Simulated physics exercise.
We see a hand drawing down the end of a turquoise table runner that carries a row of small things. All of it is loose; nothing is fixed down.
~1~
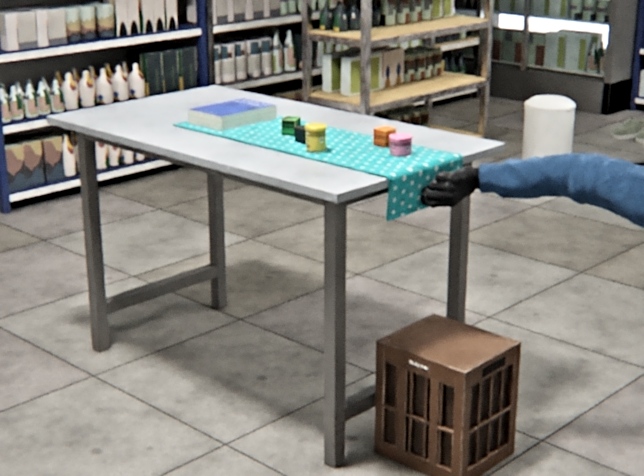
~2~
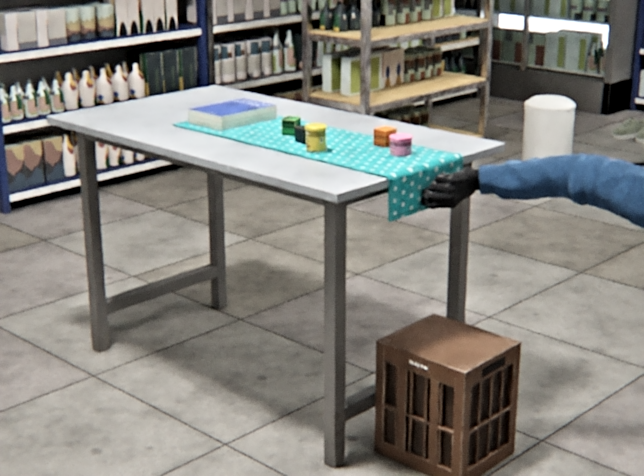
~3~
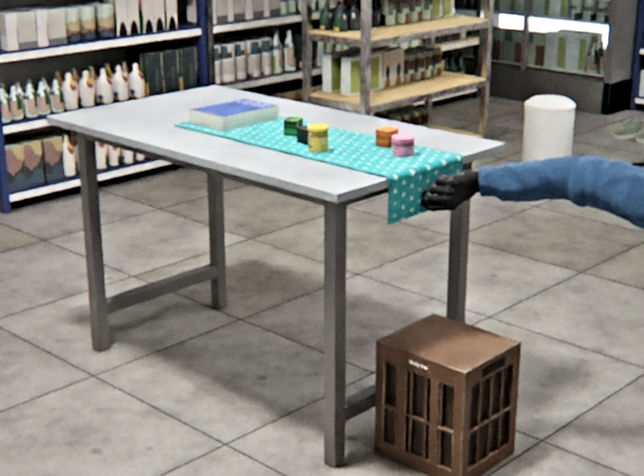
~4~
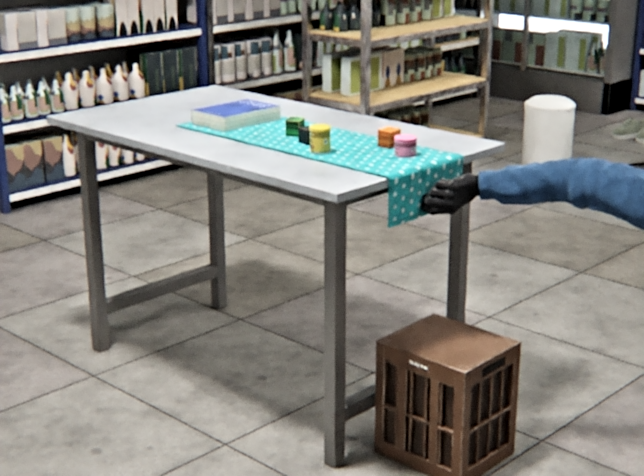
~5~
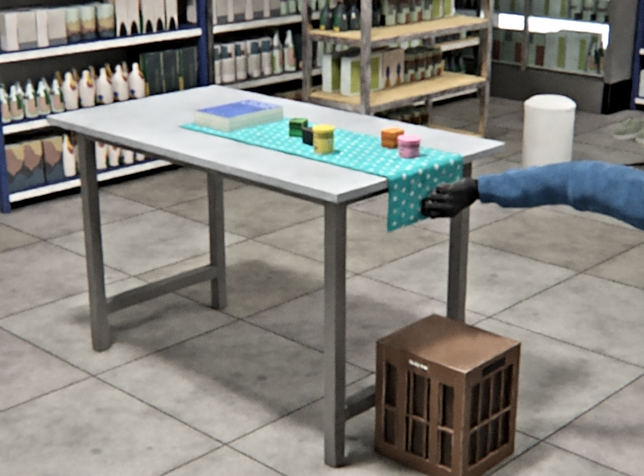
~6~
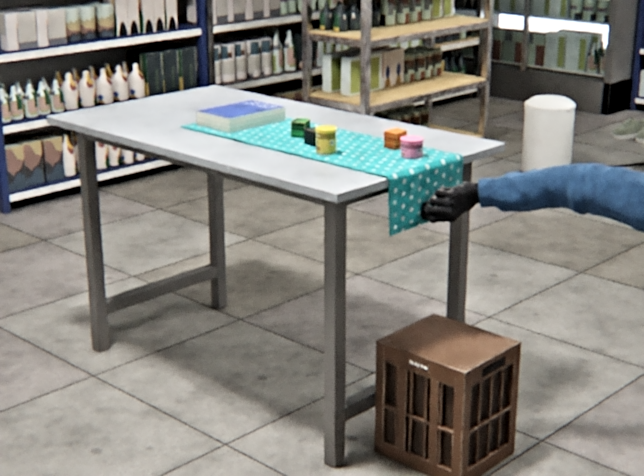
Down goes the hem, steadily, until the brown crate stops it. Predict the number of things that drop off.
The number on top goes down by three.
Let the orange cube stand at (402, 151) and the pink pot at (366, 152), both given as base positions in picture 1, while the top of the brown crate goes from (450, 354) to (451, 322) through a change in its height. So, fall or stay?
The orange cube does not stay aboard, and the pink pot does not stay aboard.
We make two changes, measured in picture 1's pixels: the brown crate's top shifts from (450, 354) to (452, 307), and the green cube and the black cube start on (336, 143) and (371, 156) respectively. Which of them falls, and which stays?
The green cube stays aboard, and the black cube does not stay aboard.
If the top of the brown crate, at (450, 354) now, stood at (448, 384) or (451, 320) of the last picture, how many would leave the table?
In that event, 4 and 2.
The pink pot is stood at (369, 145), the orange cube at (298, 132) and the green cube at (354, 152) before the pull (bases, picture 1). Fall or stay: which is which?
The pink pot topples down, the orange cube stays put, and the green cube topples down.
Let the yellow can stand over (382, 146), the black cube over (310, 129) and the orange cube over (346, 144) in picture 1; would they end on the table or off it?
In the end the yellow can is no longer on top, the black cube is still on top, and the orange cube is no longer on top.
Soon after, hem near (426, 273); pink pot gone.
After that, hem near (426, 321); pink pot and orange cube gone.
In the end, hem on the crate; pink pot, orange cube and yellow can gone. It carries off three.
